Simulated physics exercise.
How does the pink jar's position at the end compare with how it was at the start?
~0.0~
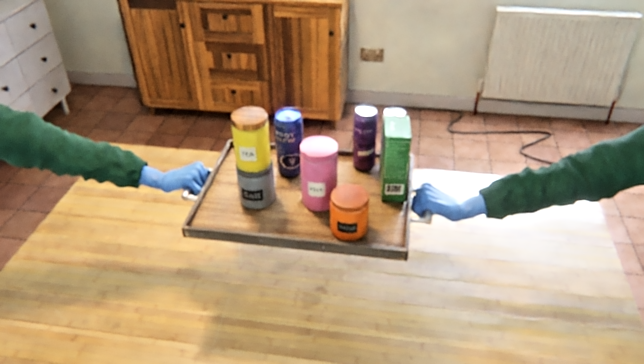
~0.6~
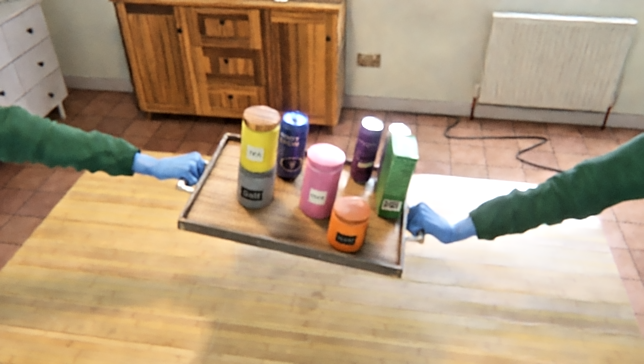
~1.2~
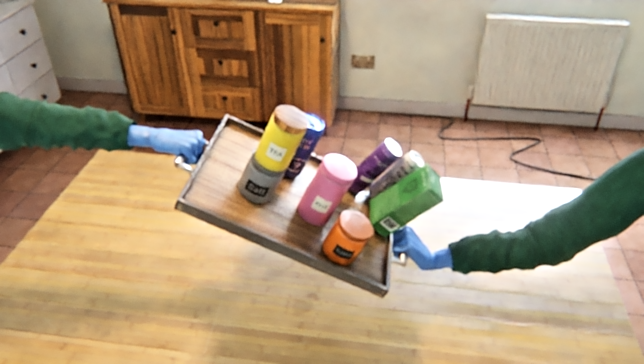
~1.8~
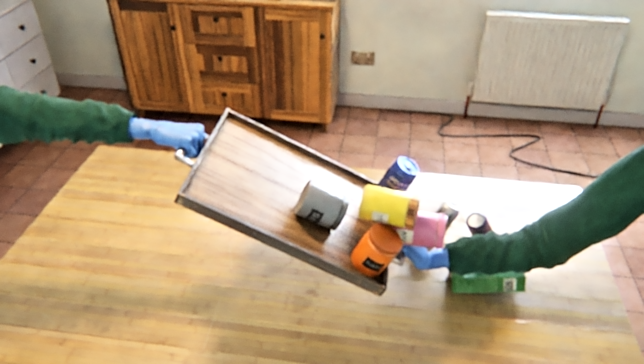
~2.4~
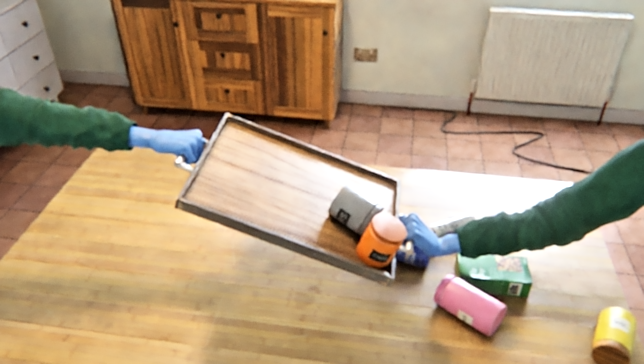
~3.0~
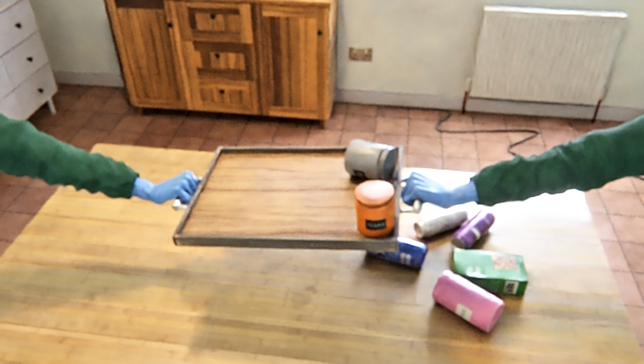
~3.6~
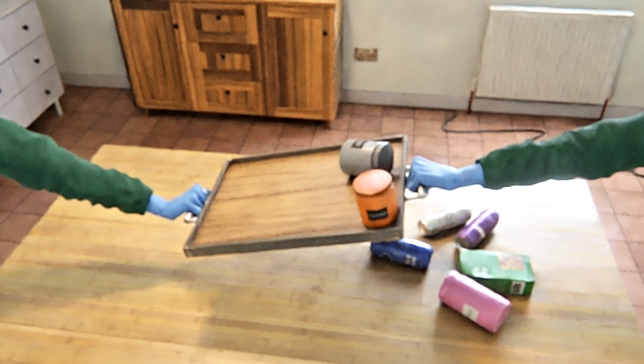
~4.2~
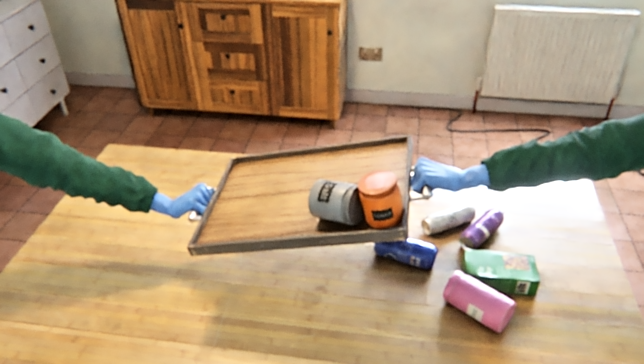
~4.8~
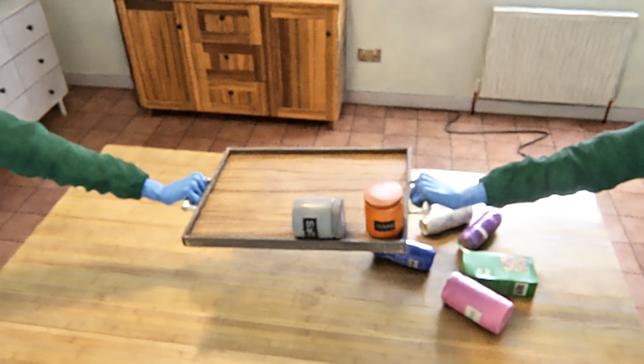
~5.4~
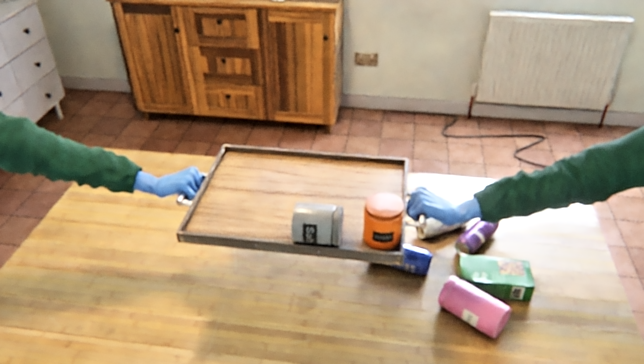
At the start the pink jar stands upright on the tray, and at the end it lies on its side on the table.
A hand-held tray tips right, spilling six items, then levels with two jars left.
